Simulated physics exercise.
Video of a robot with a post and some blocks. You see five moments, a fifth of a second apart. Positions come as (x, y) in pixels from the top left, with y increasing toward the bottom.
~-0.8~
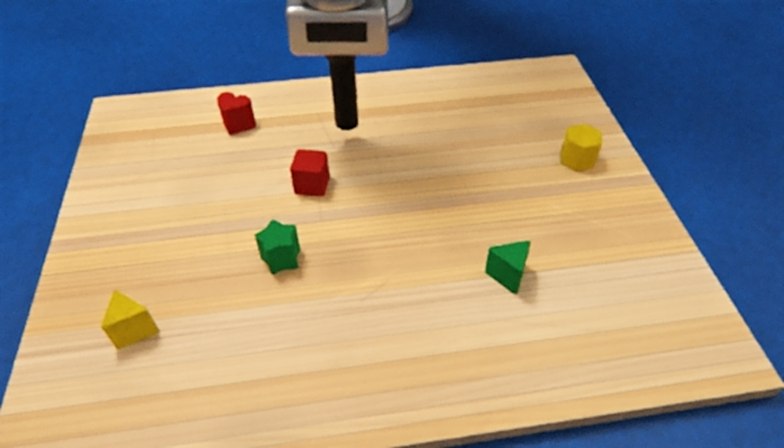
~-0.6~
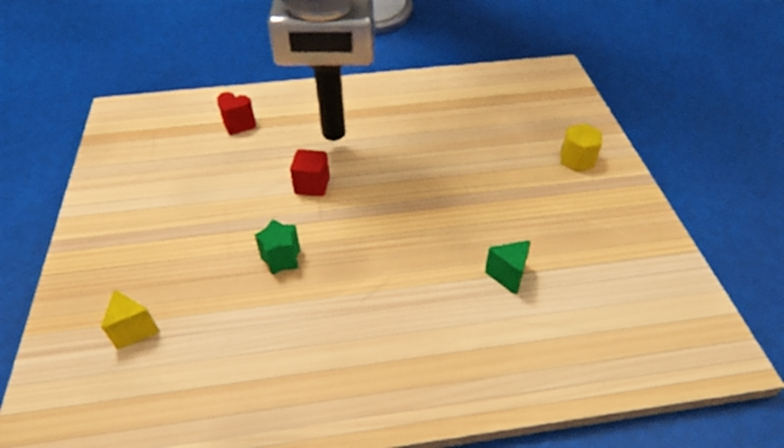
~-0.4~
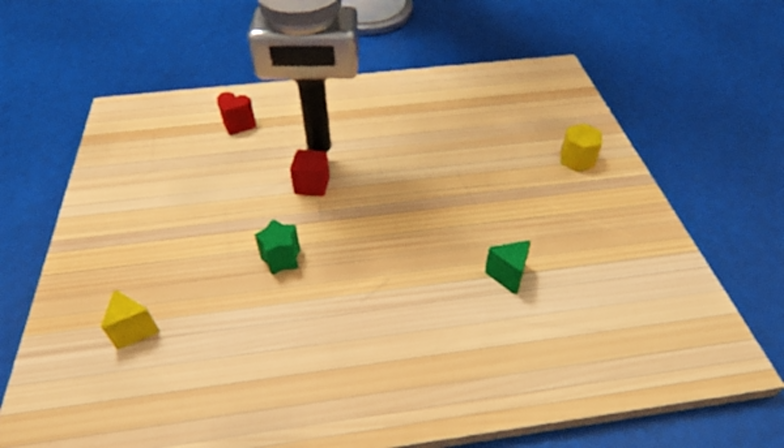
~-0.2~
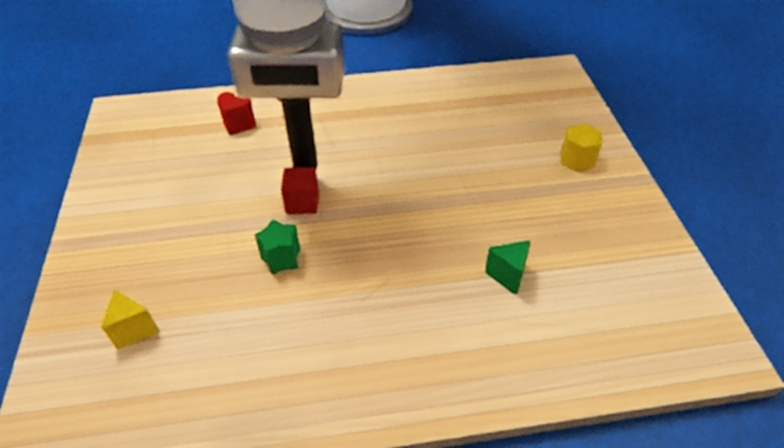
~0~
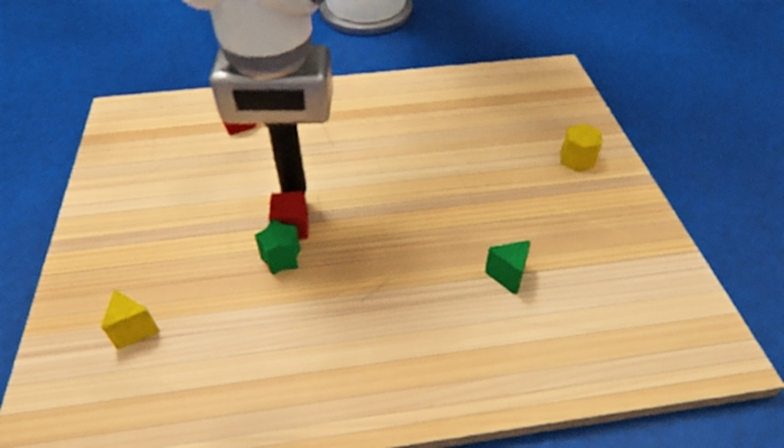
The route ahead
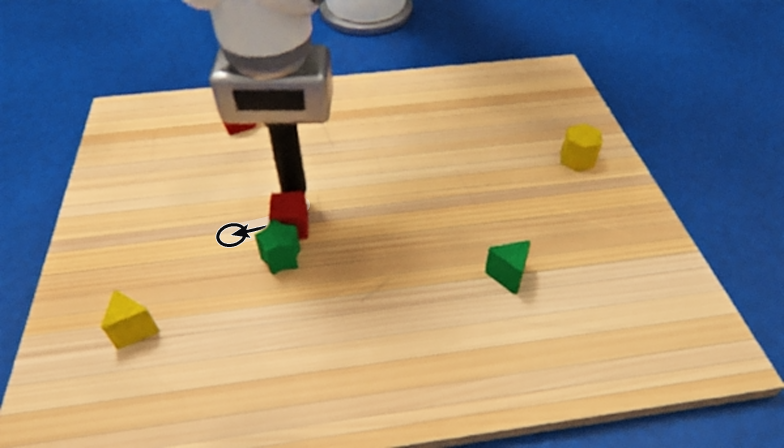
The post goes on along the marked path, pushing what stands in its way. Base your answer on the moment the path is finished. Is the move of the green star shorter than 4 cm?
I believe so.
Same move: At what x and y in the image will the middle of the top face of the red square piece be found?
That would be at about pixel (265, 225).
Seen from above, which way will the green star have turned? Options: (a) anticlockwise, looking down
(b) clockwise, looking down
I'll go with a - anticlockwise, looking down.
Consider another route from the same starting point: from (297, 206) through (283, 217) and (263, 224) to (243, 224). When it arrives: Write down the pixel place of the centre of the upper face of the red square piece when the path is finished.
Its top middle is near (266, 222).
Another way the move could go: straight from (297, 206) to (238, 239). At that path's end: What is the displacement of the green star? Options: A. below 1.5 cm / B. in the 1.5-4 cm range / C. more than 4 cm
The one that fits is B, in the 1.5-4 cm range.
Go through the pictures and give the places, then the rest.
The first picture shows lower end of the post at (347, 124), tops of blocks, green star at (276, 234), red square piece at (308, 160).
The second picture shows post at (334, 134), blocks as before.
The third picture shows post at (319, 147), blocks as before.
The fourth picture shows post at (305, 165), red square piece at (298, 178).
The fifth picture shows post at (294, 189), green star at (276, 234), red square piece at (287, 203).
The drawn path runs from (297, 206) through (281, 221) and (257, 229) to (232, 235).
The first path, step by step. Halfway along, post at (265, 210); green star at (271, 253), turned 35° anticlockwise; red square piece at (266, 225).
At the end, post at (226, 218); green star at (271, 253), turned 35° anticlockwise; red square piece at (265, 225), turned 15° anticlockwise.
